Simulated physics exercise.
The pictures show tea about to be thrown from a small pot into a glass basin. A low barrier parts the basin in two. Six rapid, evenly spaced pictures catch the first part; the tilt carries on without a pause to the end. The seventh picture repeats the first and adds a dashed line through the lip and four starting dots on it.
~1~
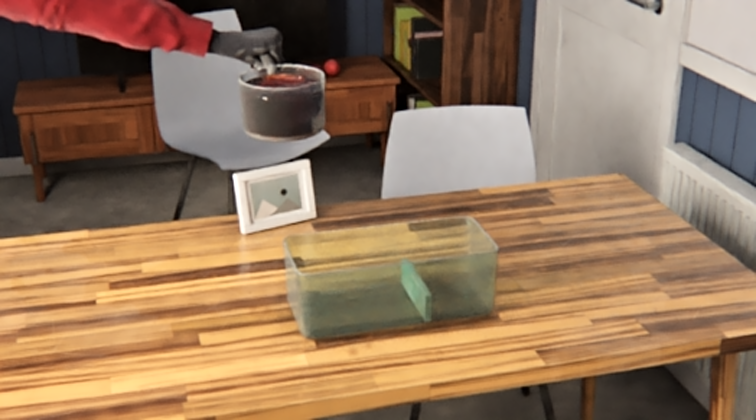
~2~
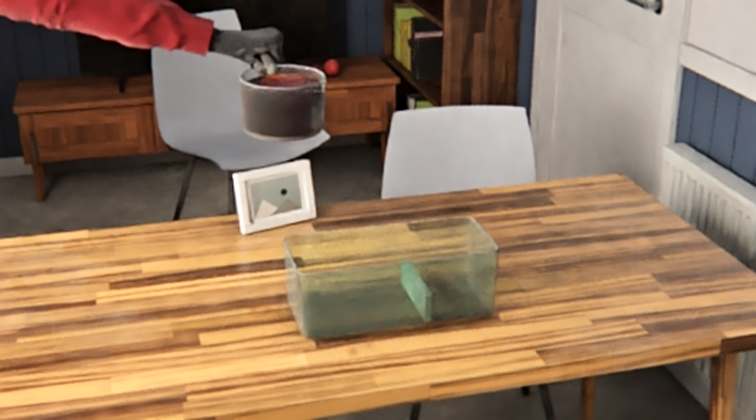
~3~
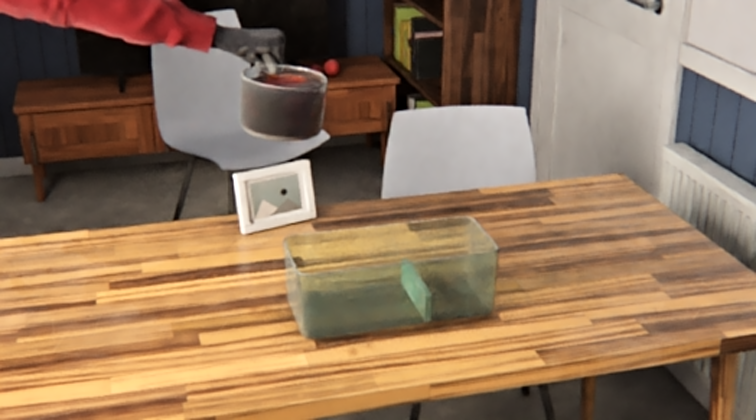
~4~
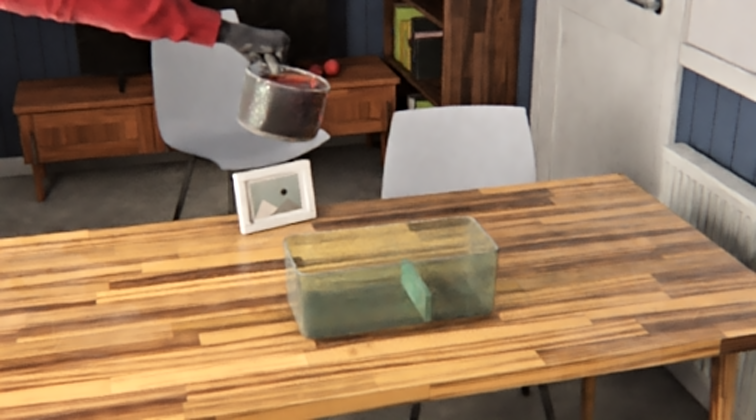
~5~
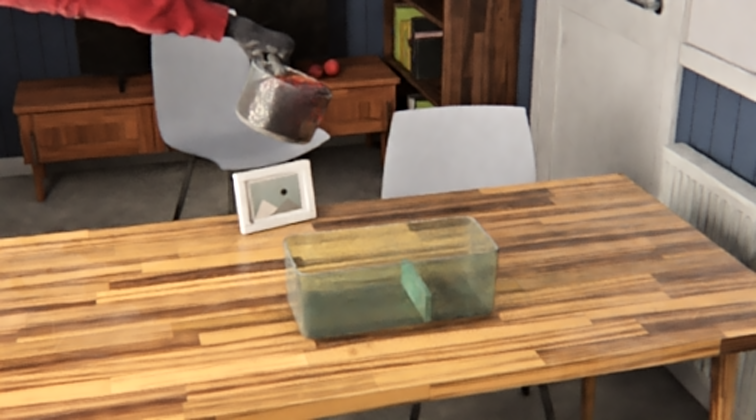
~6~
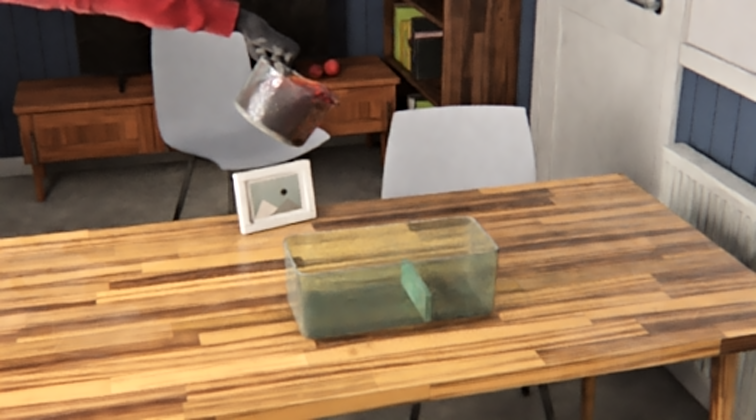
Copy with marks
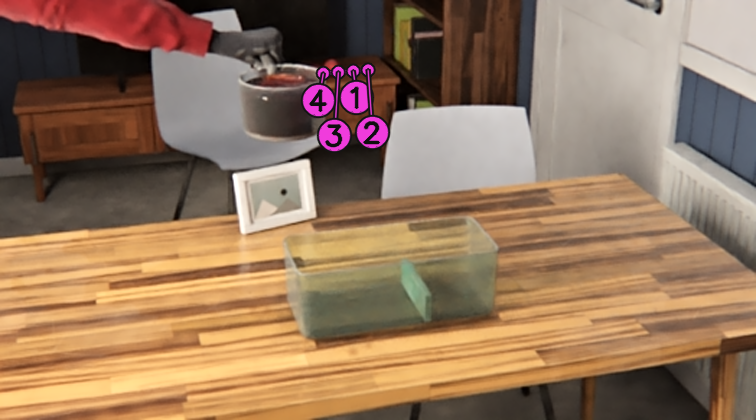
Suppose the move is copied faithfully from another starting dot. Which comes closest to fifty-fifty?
Spot 1 does it best.
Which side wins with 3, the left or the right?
More ends on the left.
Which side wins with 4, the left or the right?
More ends on the left.
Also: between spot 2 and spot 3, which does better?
2 it is.
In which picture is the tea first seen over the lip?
Picture 5.
On the marked copy, 1 at (353, 71); 2 at (368, 69); 3 at (338, 72); 4 at (323, 73).
Choosing 1, about 49 % ends left of the wall and 49 % right of it.
Choosing 2, about 21 % ends left of the wall and 77 % right of it.
Choosing 3, about 84 % ends left of the wall and 10 % right of it; 6 % is lost outside.
Choosing 4, about 90 % ends left of the wall and 6 % right of it; 4 % is lost outside.
